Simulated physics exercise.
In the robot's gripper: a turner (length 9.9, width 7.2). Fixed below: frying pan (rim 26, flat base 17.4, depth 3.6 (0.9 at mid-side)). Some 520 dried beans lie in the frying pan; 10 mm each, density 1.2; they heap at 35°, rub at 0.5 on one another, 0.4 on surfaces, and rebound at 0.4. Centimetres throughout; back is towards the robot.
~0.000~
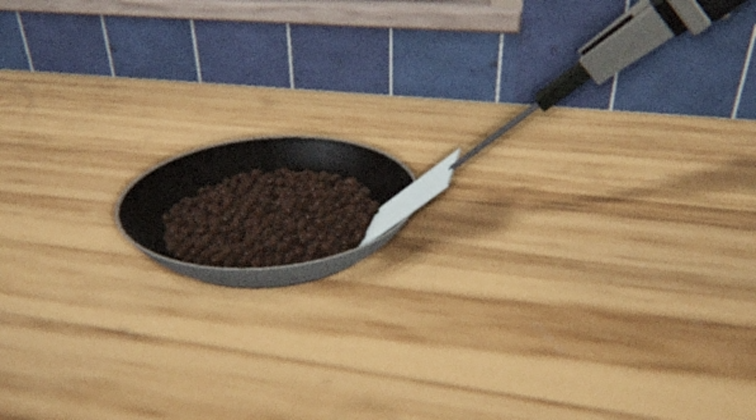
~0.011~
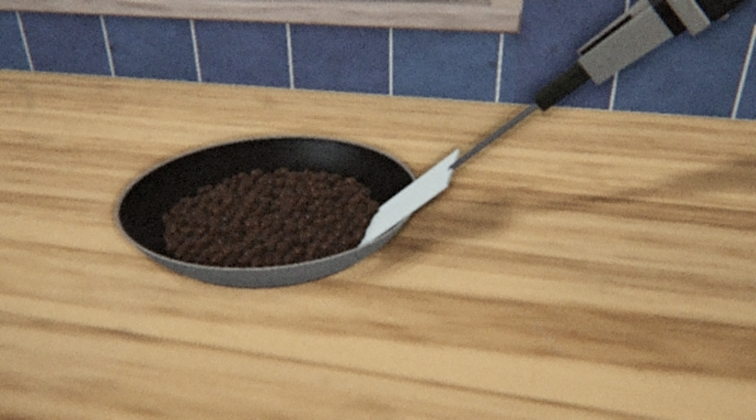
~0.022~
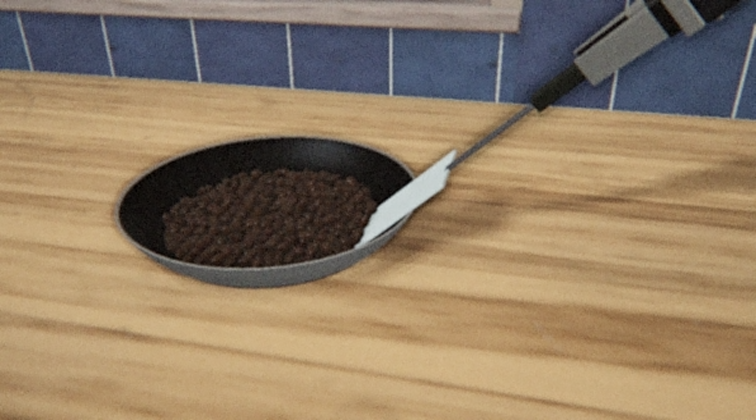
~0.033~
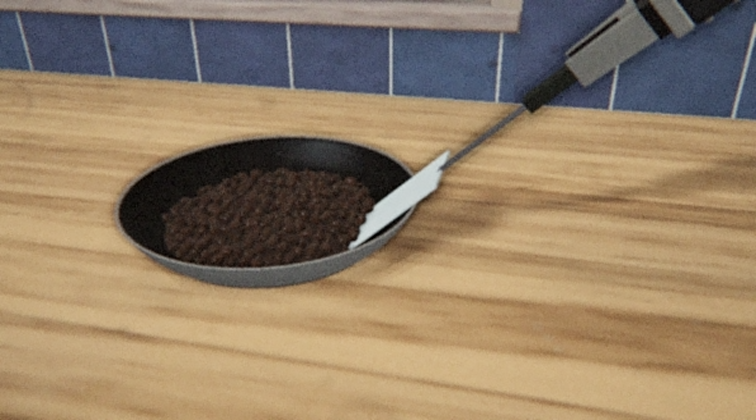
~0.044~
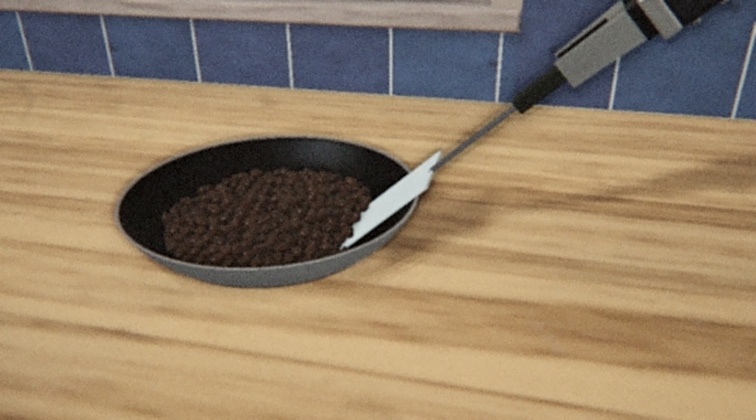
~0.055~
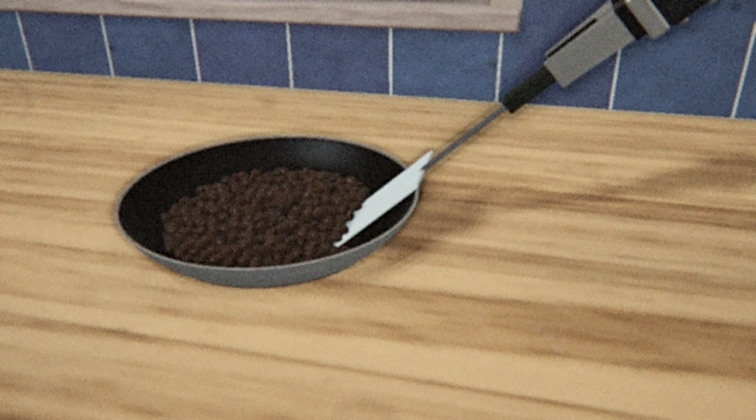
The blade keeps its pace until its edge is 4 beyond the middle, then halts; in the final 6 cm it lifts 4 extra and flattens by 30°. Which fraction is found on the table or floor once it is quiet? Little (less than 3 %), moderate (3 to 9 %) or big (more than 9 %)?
On the table or floor the share is little, less than 3 %.
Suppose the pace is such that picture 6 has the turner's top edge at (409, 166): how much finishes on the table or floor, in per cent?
Some 5 per cent.
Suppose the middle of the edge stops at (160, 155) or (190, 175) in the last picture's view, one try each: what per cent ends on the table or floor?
About 15 and 5 per cent.
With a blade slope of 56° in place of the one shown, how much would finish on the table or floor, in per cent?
It would be near 0 per cent.
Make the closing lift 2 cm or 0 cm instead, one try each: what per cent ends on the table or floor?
Some 0 and 0 per cent.
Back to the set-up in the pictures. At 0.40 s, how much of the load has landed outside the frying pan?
About 0 per cent.
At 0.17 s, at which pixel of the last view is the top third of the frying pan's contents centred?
At about (235, 199).
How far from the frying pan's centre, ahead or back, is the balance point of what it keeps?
About 3.5 cm ahead.
After 0.11 s, sloping 43°, highest piece 3 above the table; 519 in the frying pan.
After 0.17 s, sloping 29°, highest piece 4 above the table; 519 in the frying pan.
After 0.40 s, sloping 13°, highest piece 4 above the table; 519 in the frying pan.
After 1.45 s, sloping 13°, highest piece 4 above the table; 519 in the frying pan.
In the end, 519 in the frying pan. That is 0 % on the table or floor.
